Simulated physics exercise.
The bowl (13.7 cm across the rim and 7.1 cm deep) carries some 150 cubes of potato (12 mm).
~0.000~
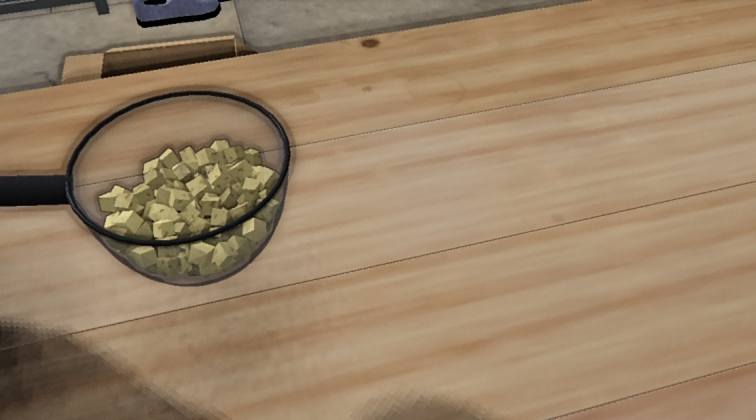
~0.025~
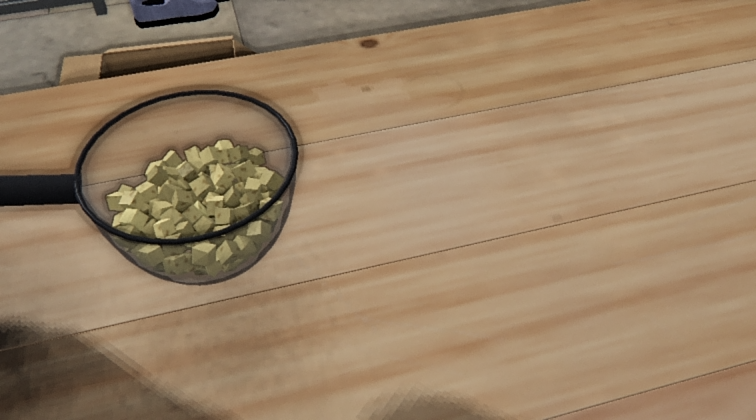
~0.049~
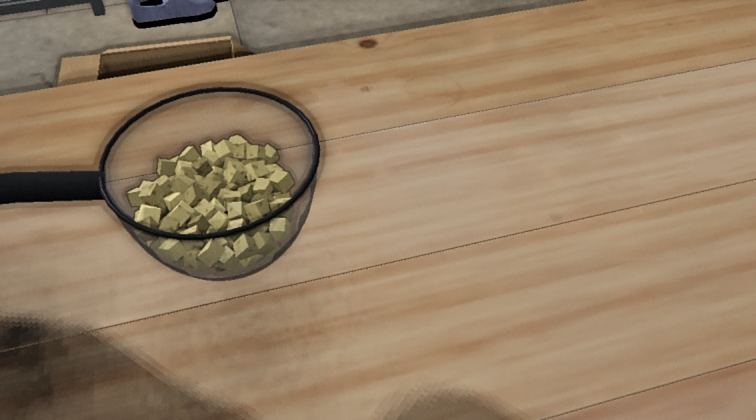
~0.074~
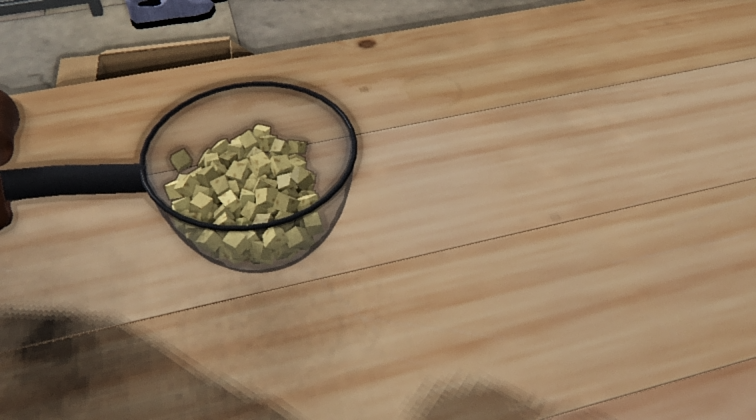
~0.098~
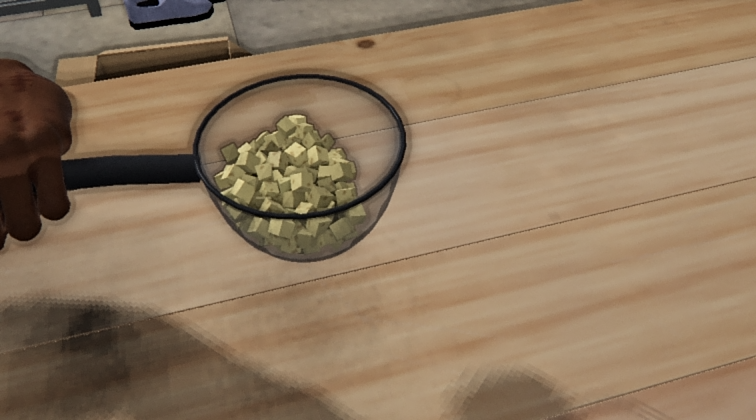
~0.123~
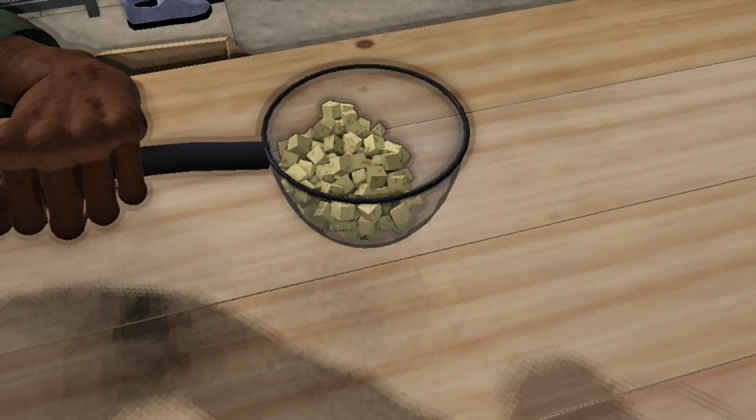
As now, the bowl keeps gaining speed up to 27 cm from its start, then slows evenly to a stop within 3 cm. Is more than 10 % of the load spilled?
More than a tenth lost.
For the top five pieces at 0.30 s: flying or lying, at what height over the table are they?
About 32 cm above the table.
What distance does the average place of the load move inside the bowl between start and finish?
Roughly 1.5 centimetres.
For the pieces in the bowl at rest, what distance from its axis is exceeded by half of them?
4.0 centimetres or so.
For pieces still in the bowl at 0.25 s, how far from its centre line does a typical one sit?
4.0 cm.
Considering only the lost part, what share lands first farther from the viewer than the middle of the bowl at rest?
80 %.
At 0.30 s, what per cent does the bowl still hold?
My estimate is near 80 per cent still there.
After 0.19 s, tilt 0 degrees; bowl 100 %; middle of all pieces near (557, 132).
After 0.25 s, tilt 0 degrees; bowl 95 %, in the air 5 %; middle of all pieces near (627, 97).
Then, at 0.30 s, tilt 0 degrees; bowl 80 %, in the air 20 %; middle of all pieces near (638, 86).
After 0.36 s, tilt 0 degrees; bowl 80 %, in the air 20 %; middle of all pieces near (646, 84).
By 1.0 s all is still; bowl 75 %, fallen right of where it stops 25 %.
